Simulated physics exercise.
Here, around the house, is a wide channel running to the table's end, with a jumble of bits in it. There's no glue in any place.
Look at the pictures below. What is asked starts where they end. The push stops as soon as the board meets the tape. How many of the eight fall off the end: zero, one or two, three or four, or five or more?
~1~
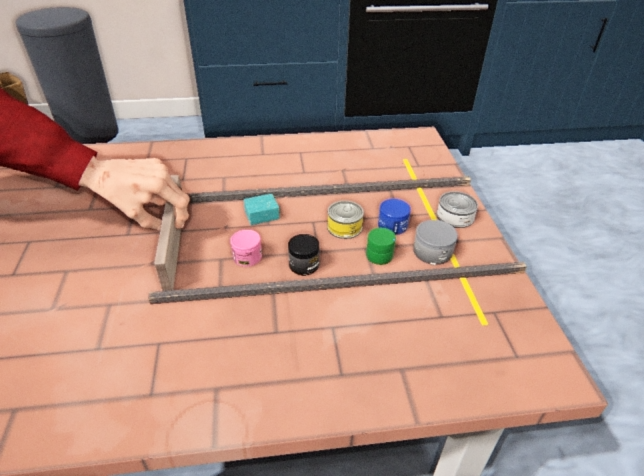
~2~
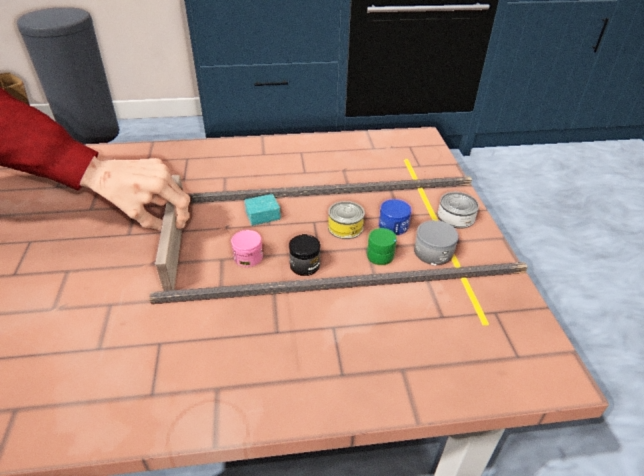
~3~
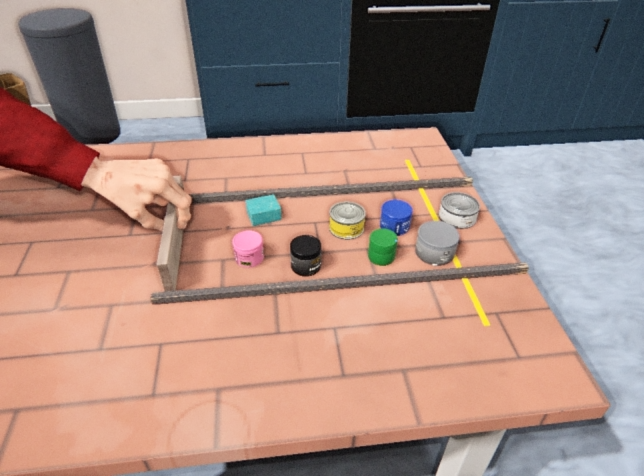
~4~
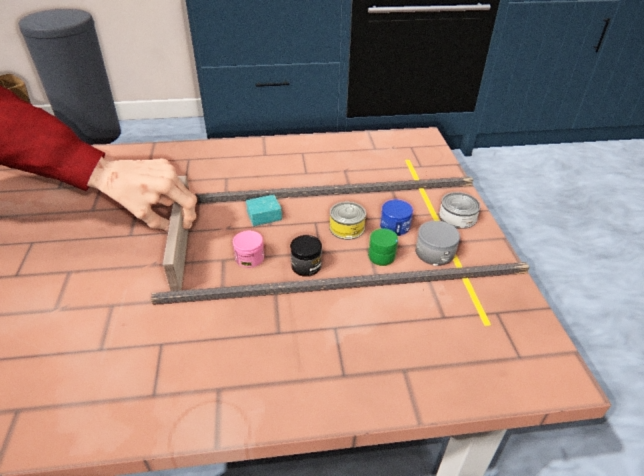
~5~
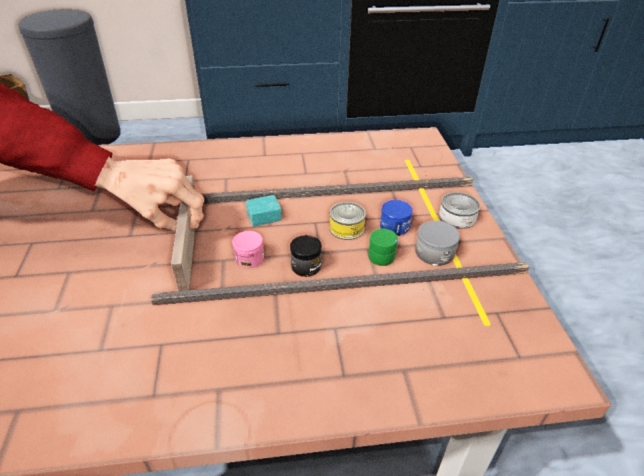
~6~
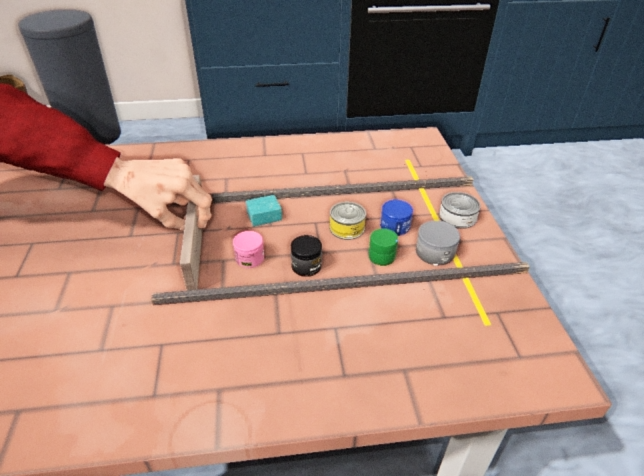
The table loses one, maybe two.
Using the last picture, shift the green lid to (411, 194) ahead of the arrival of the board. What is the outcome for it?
In that case it hangs on.
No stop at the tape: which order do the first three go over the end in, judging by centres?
First the white pot, then the grey tub, then the blue tub.
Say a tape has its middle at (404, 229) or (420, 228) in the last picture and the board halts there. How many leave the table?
First try 0, second try 0.
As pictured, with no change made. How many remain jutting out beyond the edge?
That would be 1.
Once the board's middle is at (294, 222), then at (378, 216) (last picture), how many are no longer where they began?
3 and 7.
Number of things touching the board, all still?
The number is 4.
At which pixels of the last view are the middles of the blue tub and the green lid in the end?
Final centres, first then second: (488, 213), (490, 239).
A little later, none off yet; white pot at rest near (459, 210); grey tub at rest near (437, 243); blue tub at rest near (396, 218).
Next, none off yet; white pot shifted a little near (474, 208); grey tub shifted about its own width near (480, 240); blue tub shifted well along near (448, 215).
When it is over, the number that fall off is one or two; down, grey tub and white pot.
